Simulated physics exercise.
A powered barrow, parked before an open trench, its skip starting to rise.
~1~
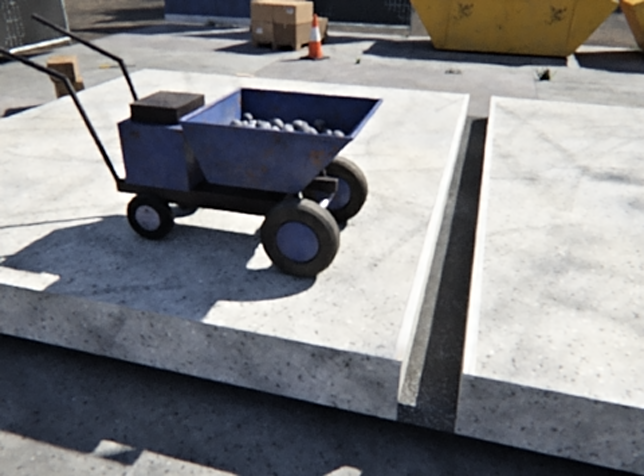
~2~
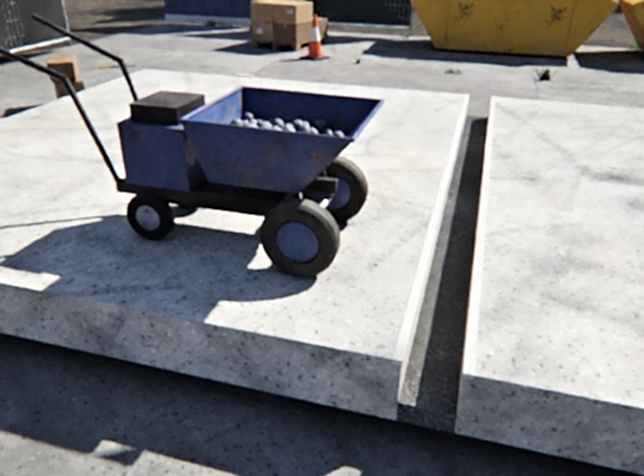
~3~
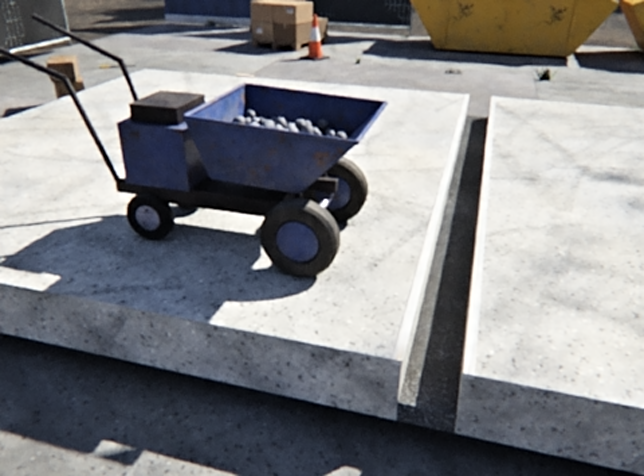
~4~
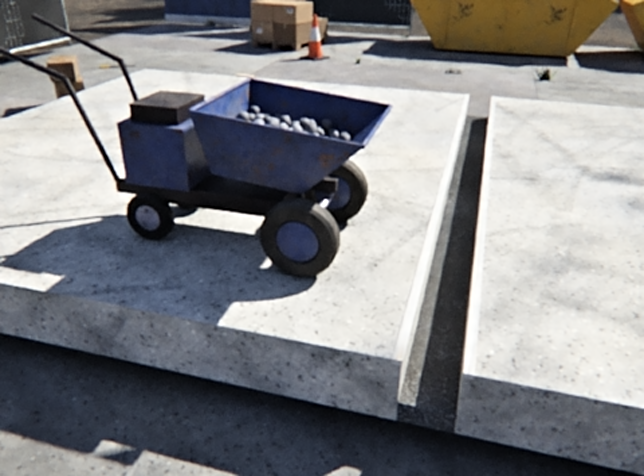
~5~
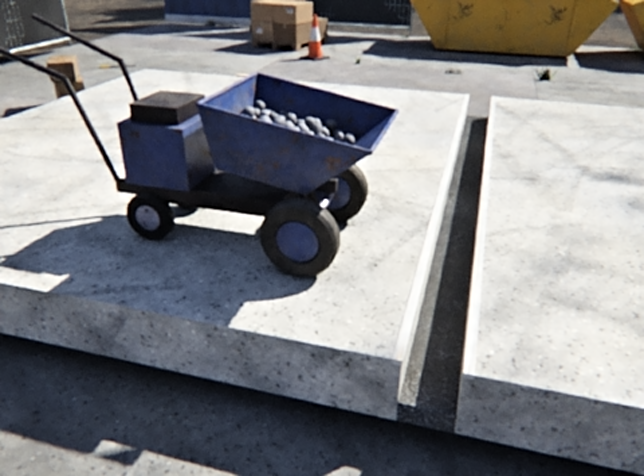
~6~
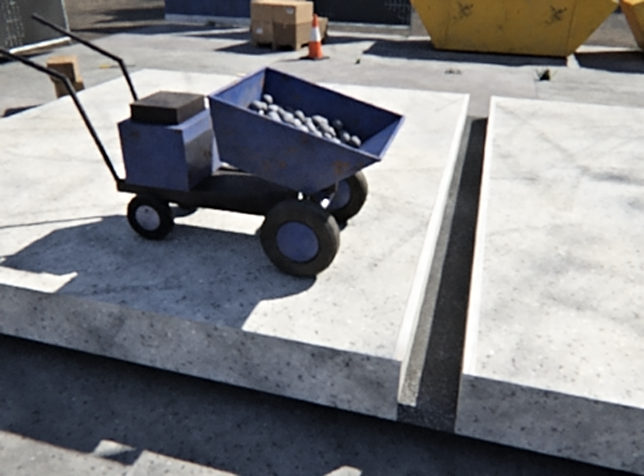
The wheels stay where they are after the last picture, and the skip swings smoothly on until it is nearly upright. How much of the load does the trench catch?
Half exceeded.
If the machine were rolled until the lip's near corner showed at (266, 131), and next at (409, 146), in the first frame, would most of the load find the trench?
The lesser portion first, the lesser portion second.
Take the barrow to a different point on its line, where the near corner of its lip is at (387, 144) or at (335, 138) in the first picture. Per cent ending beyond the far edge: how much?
50 and 0 percent, in that order.
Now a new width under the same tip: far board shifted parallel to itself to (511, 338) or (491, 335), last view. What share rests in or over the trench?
In order: Some 100 per cent, then some 100 per cent.
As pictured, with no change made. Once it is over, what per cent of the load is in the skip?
About 0 in a hundred.
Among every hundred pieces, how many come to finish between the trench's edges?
Somewhere around 95 percent, I'd say.
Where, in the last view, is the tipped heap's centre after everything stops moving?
Centre at rest: Close to (447, 282).
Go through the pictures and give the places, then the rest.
Lip of the skip near (351, 140), level; top of the load near (272, 140), round cobbles; first edge of the trench near (408, 320); far edge near (473, 331), the trench under half as wide as the skip, and about as deep as wide, in the first picture.
Lip of the skip near (352, 141), level; top of the load near (273, 140), in the second picture.
Lip of the skip near (356, 143), tipped barely; top of the load near (276, 138), in the third picture.
Lip of the skip near (362, 147), tipped a little; top of the load near (265, 130), in the fourth picture.
Lip of the skip near (370, 153), tipped a little; top of the load near (270, 127), in the fifth picture.
Lip of the skip near (379, 161), tipped clearly; top of the load near (262, 125); first edge of the trench near (408, 320); far edge near (473, 331), in the sixth picture.
Shortly afterwards, skip tipped steeply; the whole lot in the skip.
Next, skip tipped steeply; all but a few in the skip; a little in or heaped over the trench.
Some moments later, skip tipped right over; a little in the skip; only a few short of the trench; the bulk in or heaped over the trench; only a few beyond it.
In the end, skip tipped right over; only a few in the skip; only a few short of the trench; all but a few in or heaped over the trench; only a few beyond it.
